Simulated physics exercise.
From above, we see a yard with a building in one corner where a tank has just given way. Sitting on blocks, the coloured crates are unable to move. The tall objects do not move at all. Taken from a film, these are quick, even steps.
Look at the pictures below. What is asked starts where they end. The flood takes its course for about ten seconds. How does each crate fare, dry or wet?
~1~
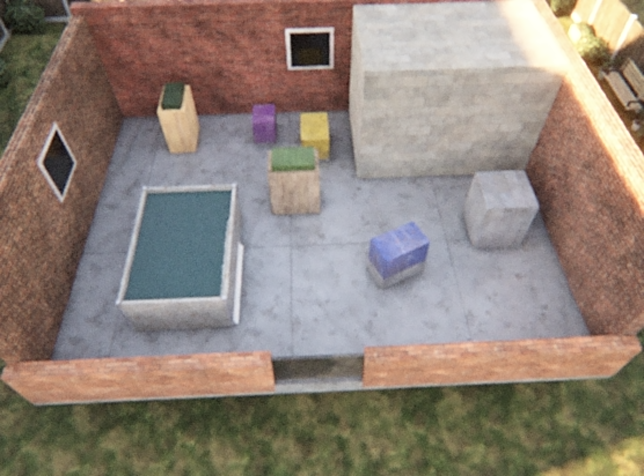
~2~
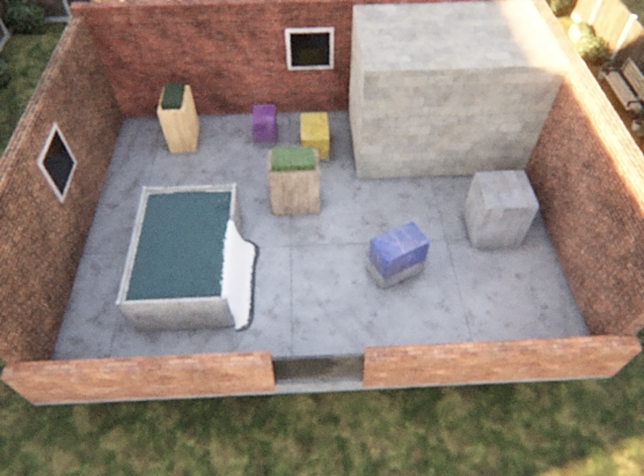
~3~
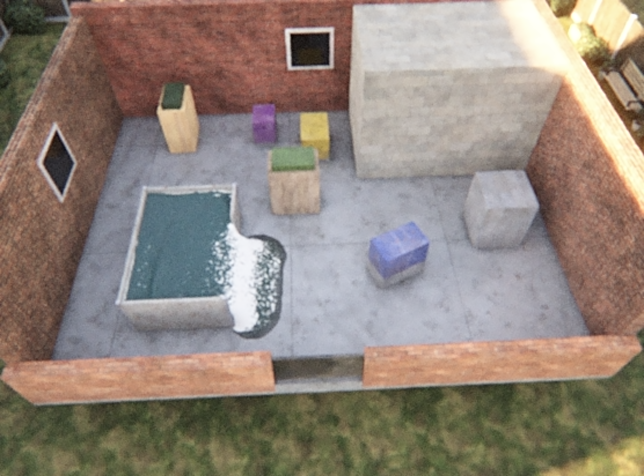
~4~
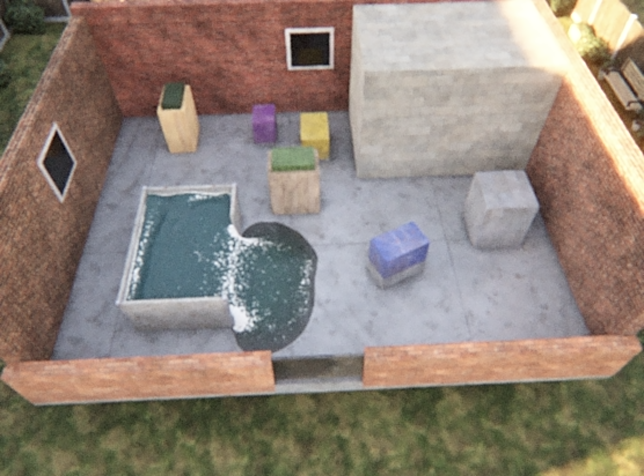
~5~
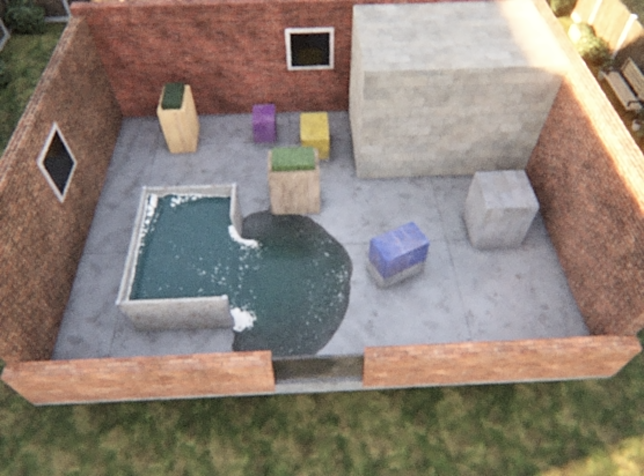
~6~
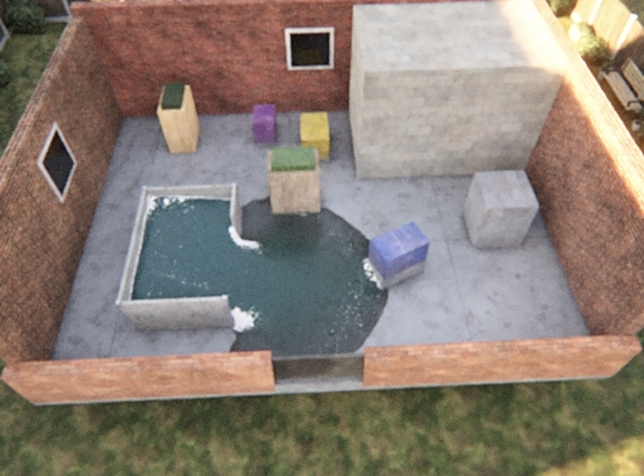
Outcome: The blue crate is within reach. The yellow crate is within reach. The purple crate is out of reach.
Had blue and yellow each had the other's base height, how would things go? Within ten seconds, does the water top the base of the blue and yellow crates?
Result - blue crate: Hit; yellow crate: Untouched.
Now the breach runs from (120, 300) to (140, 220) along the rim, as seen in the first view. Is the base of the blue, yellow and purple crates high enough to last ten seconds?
Crate by crate: Blue - left alone; yellow - hit; purple - hit.
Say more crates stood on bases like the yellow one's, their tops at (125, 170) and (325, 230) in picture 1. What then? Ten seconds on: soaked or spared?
In the listed order, the first crate remains untouched while the second gets reached.
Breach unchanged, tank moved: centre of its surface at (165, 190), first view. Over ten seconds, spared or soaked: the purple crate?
Result: Purple is swamped.
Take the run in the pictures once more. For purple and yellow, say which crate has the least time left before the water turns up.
The purple-painted one, I say.
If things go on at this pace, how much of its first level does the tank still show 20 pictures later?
22 per cent or thereabouts.
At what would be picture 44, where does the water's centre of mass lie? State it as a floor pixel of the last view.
Around pixel (413, 261) of the last picture.
A moment on, water covers 35 % of the floor; the blue crate water round its plinth, the yellow crate not reached, the purple crate not reached.
Next, water covers 45 % of the floor; the blue crate water round its plinth, the yellow crate not reached, the purple crate not reached.
Then, water covers 50 % of the floor; the blue crate water round its plinth, the yellow crate not reached, the purple crate water round its plinth.
Later, water covers 55 % of the floor; the blue crate water round its plinth, the yellow crate water round its plinth, the purple crate water round its plinth.
In the end, water covers 80 % of the floor; the blue crate was topped, the yellow crate was topped, the purple crate stayed above the water.
